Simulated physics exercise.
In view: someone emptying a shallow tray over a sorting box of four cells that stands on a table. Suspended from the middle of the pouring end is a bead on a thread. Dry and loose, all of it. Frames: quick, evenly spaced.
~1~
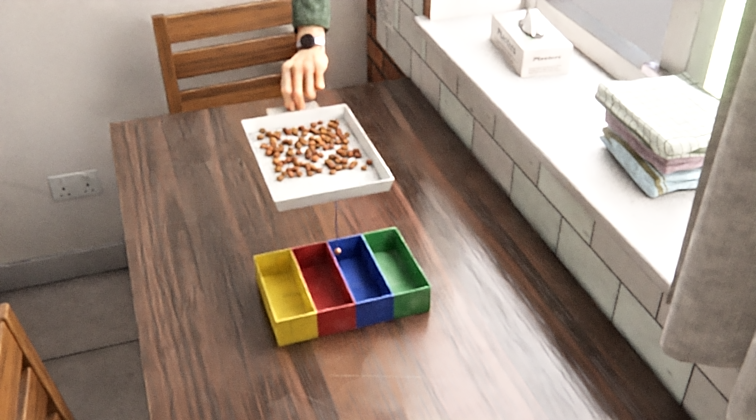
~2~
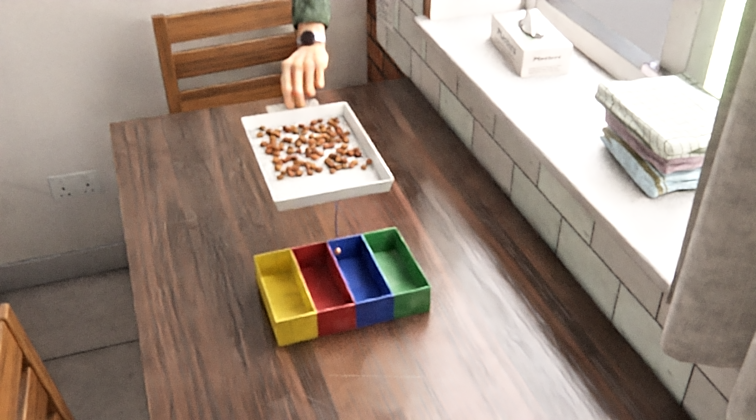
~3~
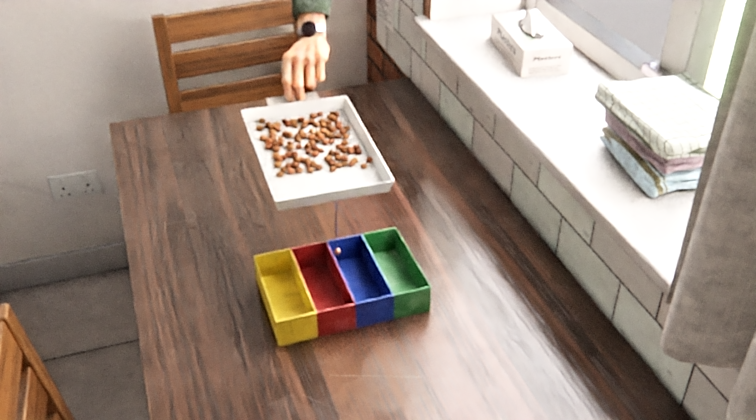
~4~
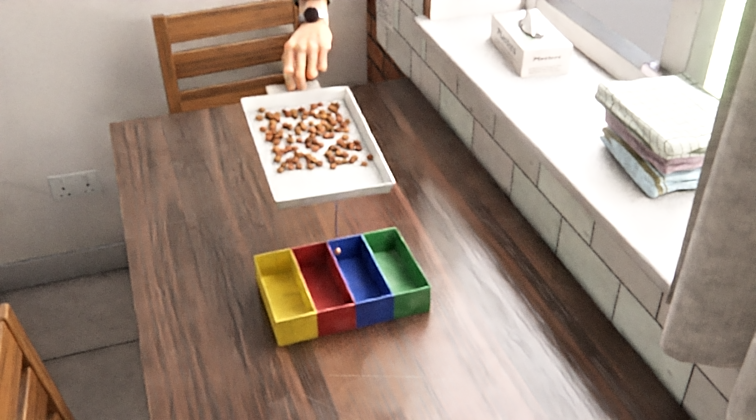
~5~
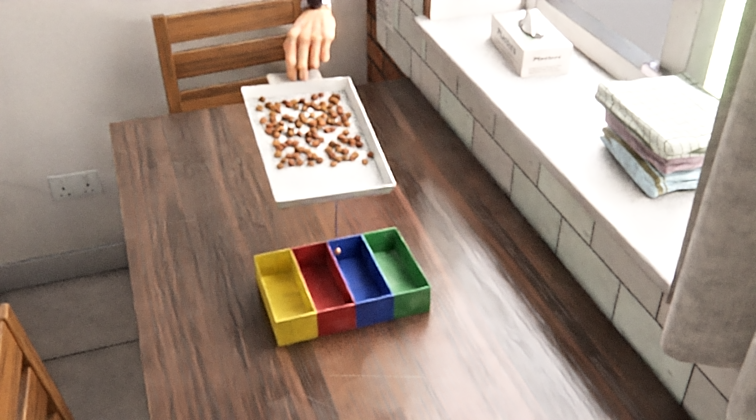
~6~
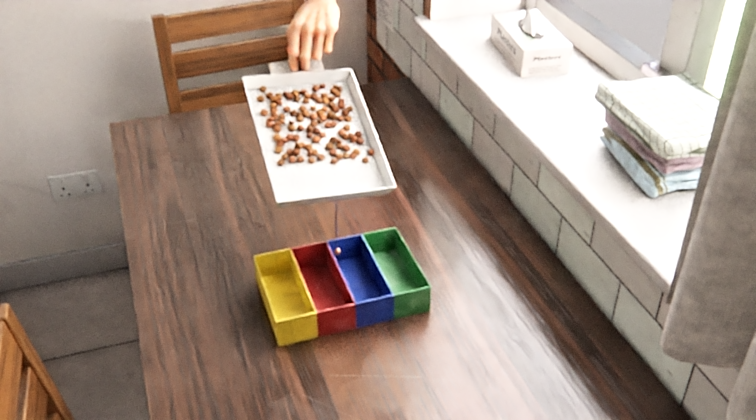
To begin with, a hand holds a shallow white tray of small brown pieces nearly level above a box with yellow, red, blue and green cells on a wooden table. The hand then gradually raises the tray's far end, tilting it toward the box, while the pieces stay scattered across it.
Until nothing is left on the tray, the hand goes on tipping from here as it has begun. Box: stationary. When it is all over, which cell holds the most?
The green cell holds the most.
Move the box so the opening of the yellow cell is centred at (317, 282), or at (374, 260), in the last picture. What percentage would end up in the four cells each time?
In turn about 100 and about 80 percent.
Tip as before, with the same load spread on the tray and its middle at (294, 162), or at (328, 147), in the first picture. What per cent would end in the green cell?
40 per cent for the first try, 60 per cent for the second.
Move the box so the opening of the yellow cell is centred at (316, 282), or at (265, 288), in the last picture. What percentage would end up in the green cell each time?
Roughly 10 per cent, then roughly 50 per cent.
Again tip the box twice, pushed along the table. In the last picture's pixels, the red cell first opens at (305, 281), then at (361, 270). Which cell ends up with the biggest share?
The green cell, then that blue cell.
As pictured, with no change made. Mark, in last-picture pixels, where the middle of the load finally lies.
The centre comes to rest near (387, 292).
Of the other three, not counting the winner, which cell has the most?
Behind the top one comes that blue cell.
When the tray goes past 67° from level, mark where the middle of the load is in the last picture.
The middle of the pieces shows up near (363, 193).
Shortly afterwards, tray tipped steeply; all but a few on the tray; a little falling or outside the box.
Next, tray tipped past a quarter turn; near a third on the tray; near a quarter in the green cell; near a quarter in the blue cell; only a few in the red cell; near a quarter falling or outside the box.
Some moments later, tray tipped past a quarter turn; near half in the green cell; near a third in the blue cell; a little in the red cell; a little falling or outside the box.
In the end, tray tipped past a quarter turn; near half in the green cell; near a third in the blue cell; a little in the red cell; none at all in the yellow cell; a little outside the box.
